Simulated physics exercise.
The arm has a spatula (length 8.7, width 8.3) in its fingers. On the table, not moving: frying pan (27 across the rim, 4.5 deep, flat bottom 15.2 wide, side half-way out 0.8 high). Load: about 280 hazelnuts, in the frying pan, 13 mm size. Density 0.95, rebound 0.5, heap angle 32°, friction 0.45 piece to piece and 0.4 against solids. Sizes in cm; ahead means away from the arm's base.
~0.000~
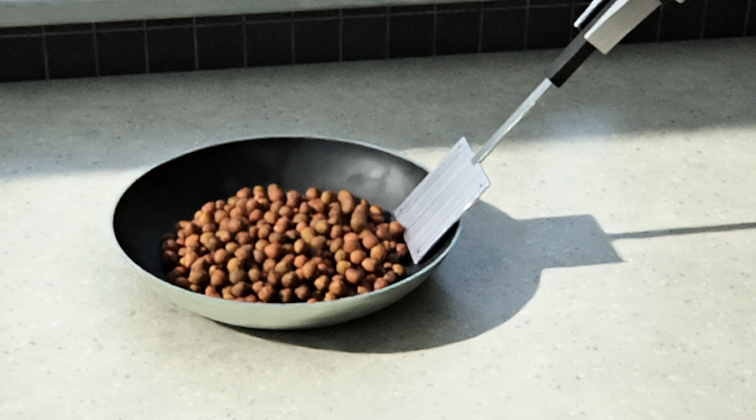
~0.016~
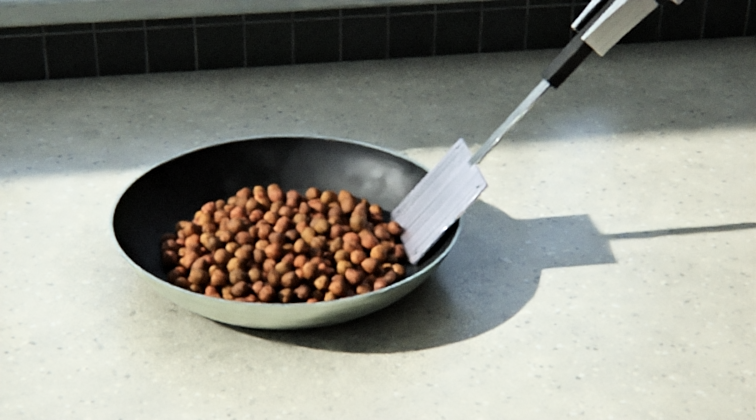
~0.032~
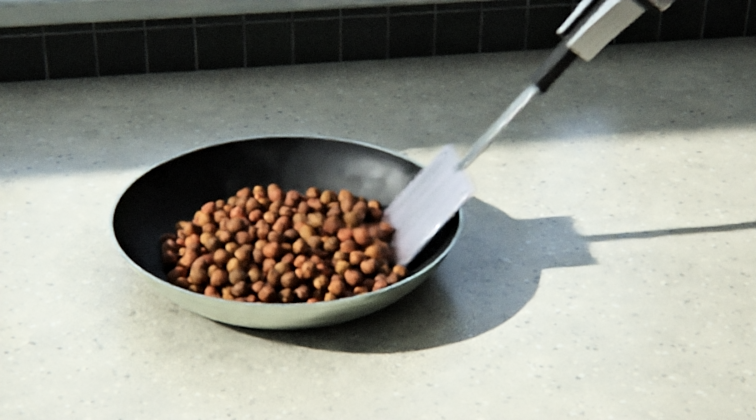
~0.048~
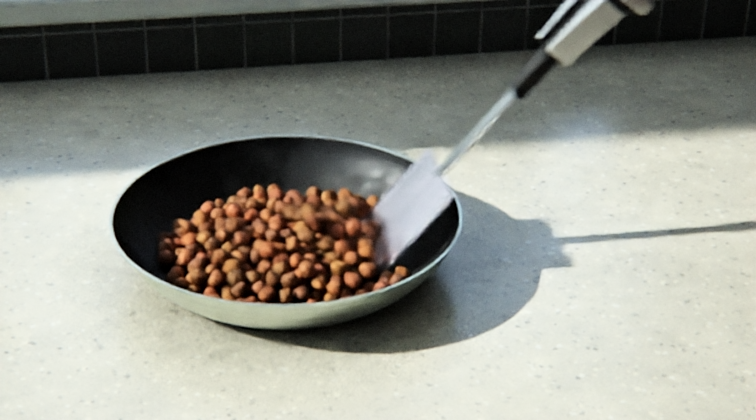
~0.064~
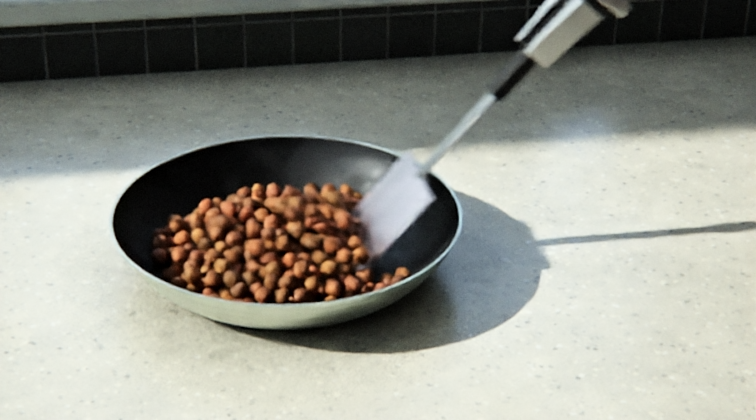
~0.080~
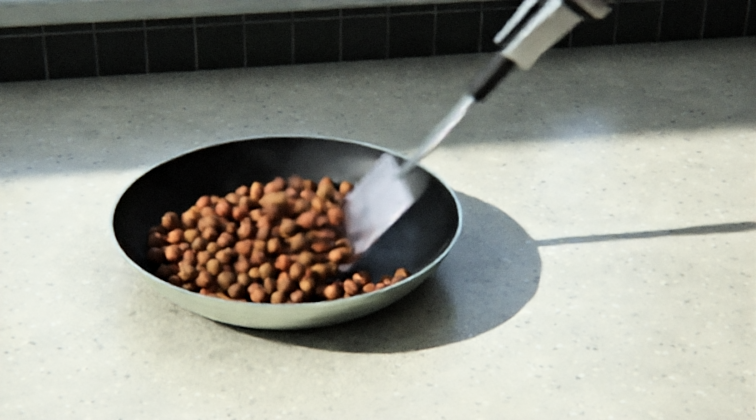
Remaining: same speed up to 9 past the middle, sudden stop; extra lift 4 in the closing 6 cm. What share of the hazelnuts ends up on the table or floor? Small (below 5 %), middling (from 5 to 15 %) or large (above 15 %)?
On the table or floor the share is large, above 15 %.
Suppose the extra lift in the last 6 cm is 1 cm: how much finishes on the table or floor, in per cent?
About 25 per cent.
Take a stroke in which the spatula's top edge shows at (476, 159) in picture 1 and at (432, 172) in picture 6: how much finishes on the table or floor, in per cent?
Some 15 per cent.
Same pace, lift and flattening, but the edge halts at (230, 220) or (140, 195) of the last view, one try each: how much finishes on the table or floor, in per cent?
Some 10 and 35 per cent.
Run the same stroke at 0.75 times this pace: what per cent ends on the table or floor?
About 20 per cent.
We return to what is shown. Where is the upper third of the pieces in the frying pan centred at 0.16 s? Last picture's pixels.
At about (224, 232).
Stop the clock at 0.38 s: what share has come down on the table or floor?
About 15 per cent.
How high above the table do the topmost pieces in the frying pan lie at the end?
About 4.0 cm.
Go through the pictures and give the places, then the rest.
In the first picture, spatula top edge at (477, 160), sloping 49°; upper third of the load around (285, 239), from x 170 to 400, top at y 195; 284 in the frying pan.
In the second picture, spatula top edge at (475, 161), sloping 49°; upper third of the load around (285, 239), from x 170 to 400, top at y 195.
In the third picture, spatula top edge at (461, 167), sloping 49°; upper third of the load around (286, 237), from x 170 to 400, top at y 195.
In the fourth picture, spatula top edge at (441, 172), sloping 49°; upper third of the load around (288, 234), from x 165 to 400, top at y 195.
In the fifth picture, spatula top edge at (420, 174), sloping 49°; upper third of the load around (284, 233), from x 160 to 405, top at y 190.
In the sixth picture, spatula top edge at (400, 176), sloping 49°; upper third of the load around (280, 235), from x 155 to 405, top at y 185; 284 in the frying pan.
By 0.12 s, sloping 49°, highest piece 8 above the table; 284 in the frying pan.
By 0.16 s, sloping 49°, highest piece 8 above the table; 284 in the frying pan.
By 0.38 s, sloping 49°, highest piece 7 above the table; 220 in the frying pan, 48 on the table or floor, 16 on the blade or in flight.
By 1.43 s, sloping 49°, highest piece 4 above the table; 220 in the frying pan, 64 on the table or floor.
Final count, 220 in the frying pan, 64 on the table or floor. That is 23 % on the table or floor.
